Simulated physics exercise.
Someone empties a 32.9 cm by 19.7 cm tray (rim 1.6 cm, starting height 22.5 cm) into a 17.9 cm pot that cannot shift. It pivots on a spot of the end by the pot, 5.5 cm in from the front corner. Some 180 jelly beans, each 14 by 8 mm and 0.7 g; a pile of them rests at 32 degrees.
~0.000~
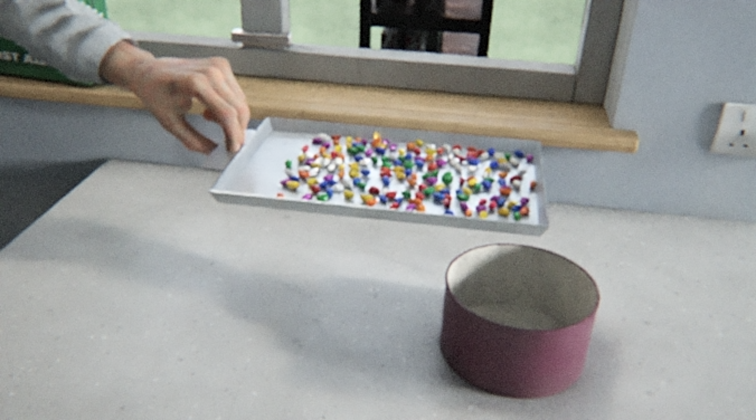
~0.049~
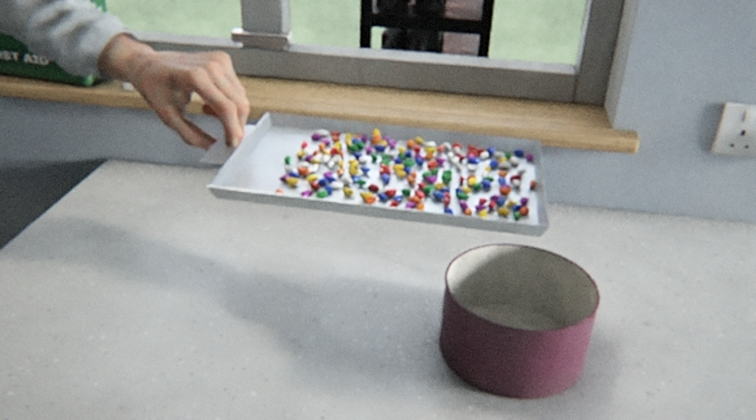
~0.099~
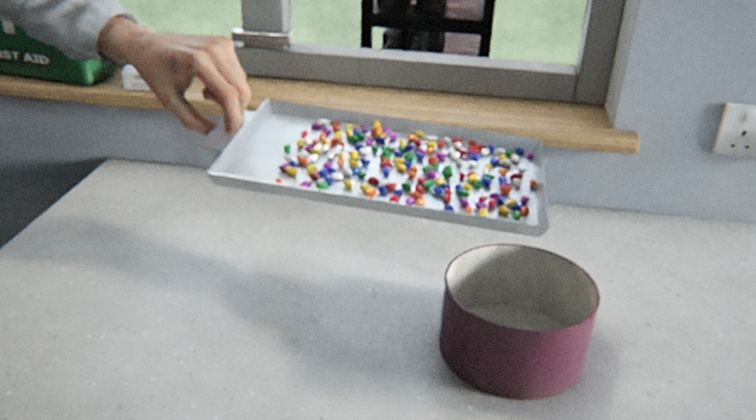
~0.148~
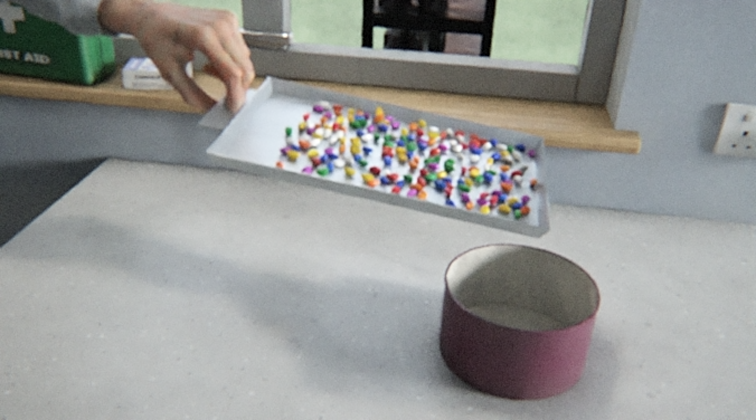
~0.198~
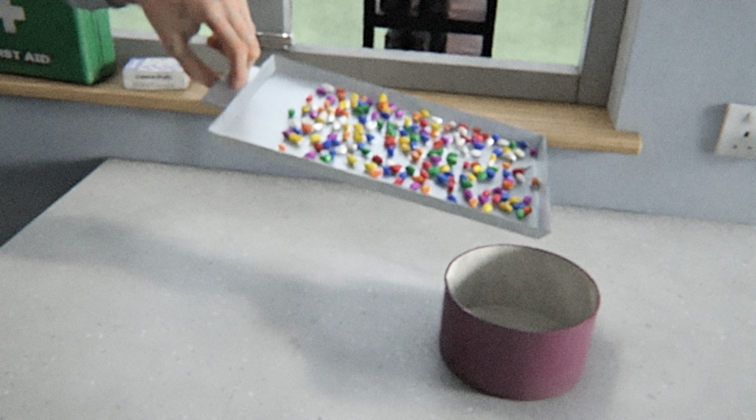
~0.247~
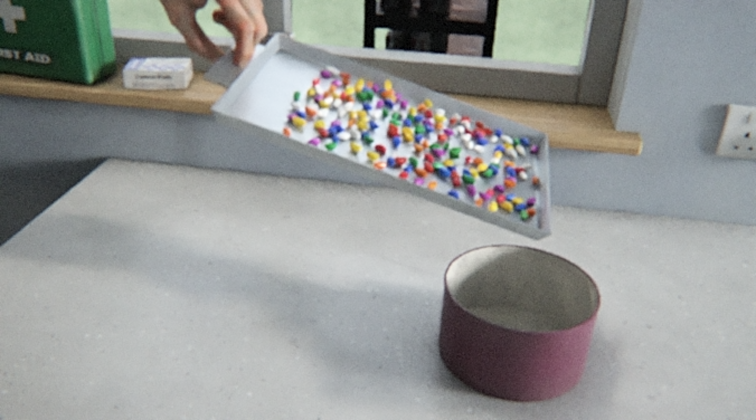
The video shows a hand holding the left end of a shallow pale tray scattered with small multicoloured pieces, above a counter with a dark pink pot. The hand raises that end, slanting the tray down toward the right.
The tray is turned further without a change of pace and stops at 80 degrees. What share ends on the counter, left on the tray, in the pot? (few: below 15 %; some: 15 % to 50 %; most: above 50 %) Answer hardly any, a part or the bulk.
Counter the bulk, tray hardly any, pot a part.
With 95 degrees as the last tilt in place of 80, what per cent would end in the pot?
It would be near 30 per cent.
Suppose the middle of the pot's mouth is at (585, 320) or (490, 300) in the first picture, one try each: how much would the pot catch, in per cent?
Some 90 and 15 per cent.
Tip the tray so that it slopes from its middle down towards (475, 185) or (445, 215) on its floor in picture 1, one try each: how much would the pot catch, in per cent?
Some 55 and 0 per cent.
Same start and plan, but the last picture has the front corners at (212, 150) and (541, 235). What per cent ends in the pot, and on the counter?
Pot 0, counter 100.
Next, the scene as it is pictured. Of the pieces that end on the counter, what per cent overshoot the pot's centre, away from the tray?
Some 90 per cent.
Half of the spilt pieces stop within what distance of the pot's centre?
Some 20 cm.
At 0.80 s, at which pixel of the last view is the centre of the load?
Near (567, 227).
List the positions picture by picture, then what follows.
The first frame shows tray tilt 0 degrees, front corners at (217, 188) and (542, 222); middle of the pieces at (408, 172); pot at (522, 283).
The second frame shows tray tilt 1 degrees, front corners at (216, 184) and (542, 222); middle of the pieces at (407, 170).
The third frame shows tray tilt 4 degrees, front corners at (215, 170) and (543, 223), lowest corner right front; middle of the pieces at (408, 164).
The fourth frame shows tray tilt 8 degrees, front corners at (215, 150) and (543, 224), lowest corner right front; middle of the pieces at (410, 155).
The fifth frame shows tray tilt 13 degrees, front corners at (217, 129) and (544, 226), lowest corner right front; middle of the pieces at (413, 145).
The sixth frame shows tray tilt 17 degrees, front corners at (221, 108) and (545, 228), lowest corner right front; middle of the pieces at (419, 138); pot at (521, 285). The tray's pace is about 90 degrees a second.
After 0.58 s, tilt 48 degrees; the tray holds 100 %, the pot 0 %.
After 0.80 s, tilt 68 degrees; the tray holds 50 %, the pot 0 %.
After 1.14 s, tilt 80 degrees; the tray holds 5 %, the pot 25 %.
In the end, at 2.4 s, counter 70 %, tray 0 %, pot 30 %.
